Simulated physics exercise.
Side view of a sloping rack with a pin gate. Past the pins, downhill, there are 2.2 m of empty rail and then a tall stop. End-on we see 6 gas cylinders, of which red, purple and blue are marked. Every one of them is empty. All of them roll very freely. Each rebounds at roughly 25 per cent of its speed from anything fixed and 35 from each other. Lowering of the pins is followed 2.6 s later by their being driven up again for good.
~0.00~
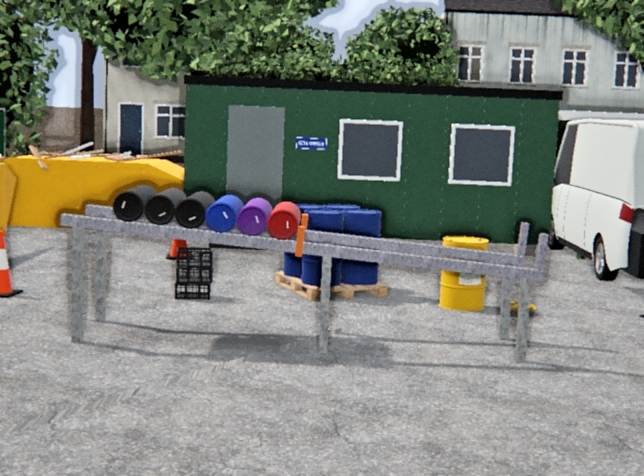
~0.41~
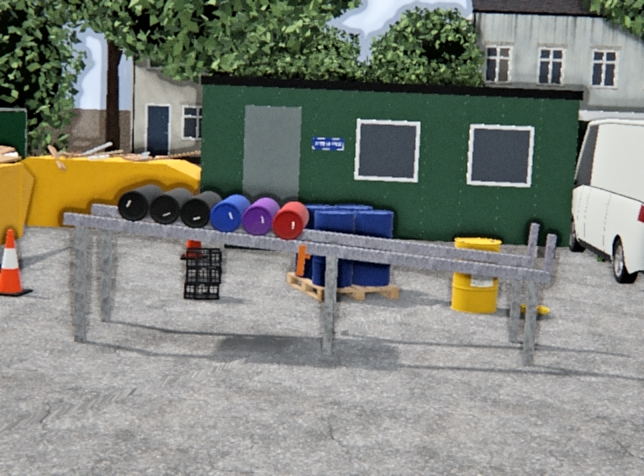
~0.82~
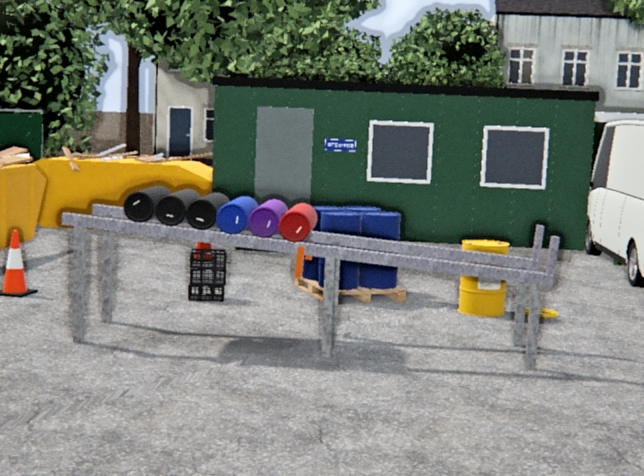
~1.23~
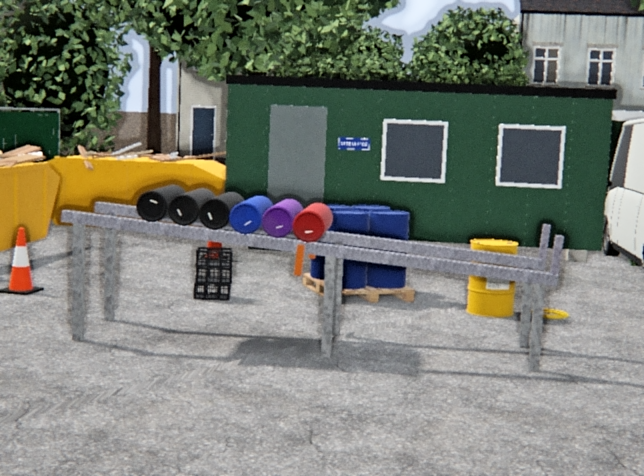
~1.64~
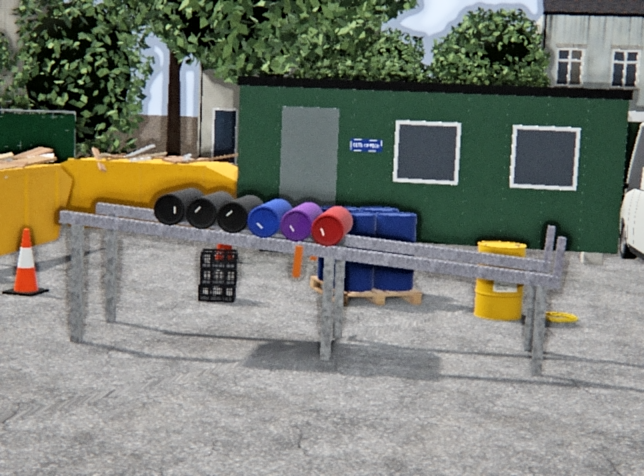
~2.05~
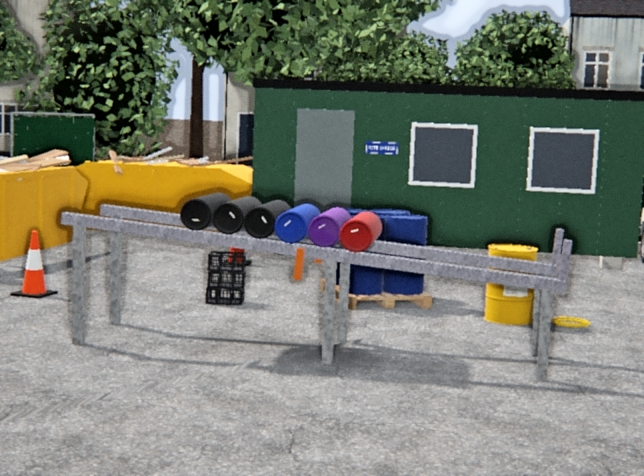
A sloping metal rack held six cylinders, three black, then blue, purple and red, behind a raised orange pin; the pin dropped, and the whole row rolled a short way right down the slope together.
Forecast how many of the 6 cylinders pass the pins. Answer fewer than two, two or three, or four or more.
I would say four or more.
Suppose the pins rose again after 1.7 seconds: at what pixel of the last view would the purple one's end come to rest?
Around pixel (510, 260).
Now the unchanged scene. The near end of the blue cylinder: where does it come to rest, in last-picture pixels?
At about (475, 252).
Then, 2.3 s in, red is on the rails, 60 cm below the pins, rolling right; purple is on the rails, 35 cm below the pins, rolling right; blue is on the rails, 5 cm below the pins, rolling right; 3 below the pins.
Then, 2.4 s in, red is on the rails, 70 cm below the pins, rolling right; purple is on the rails, 40 cm below the pins, rolling right; blue is on the rails, 15 cm below the pins, rolling right; 3 below the pins.
Then, 2.5 s in, red is on the rails, 75 cm below the pins, rolling right; purple is on the rails, 50 cm below the pins, rolling right; blue is on the rails, 20 cm below the pins, rolling right; 3 below the pins.
Then, 2.7 s in, red is on the rails, 95 cm below the pins, rolling right; purple is on the rails, 65 cm below the pins, rolling right; blue is on the rails, 35 cm below the pins, rolling right; 4 below the pins.
In the end (4.6 s), red is on the rails, 200 cm below the pins; purple is on the rails, 175 cm below the pins; blue is on the rails, 145 cm below the pins; 4 below the pins.
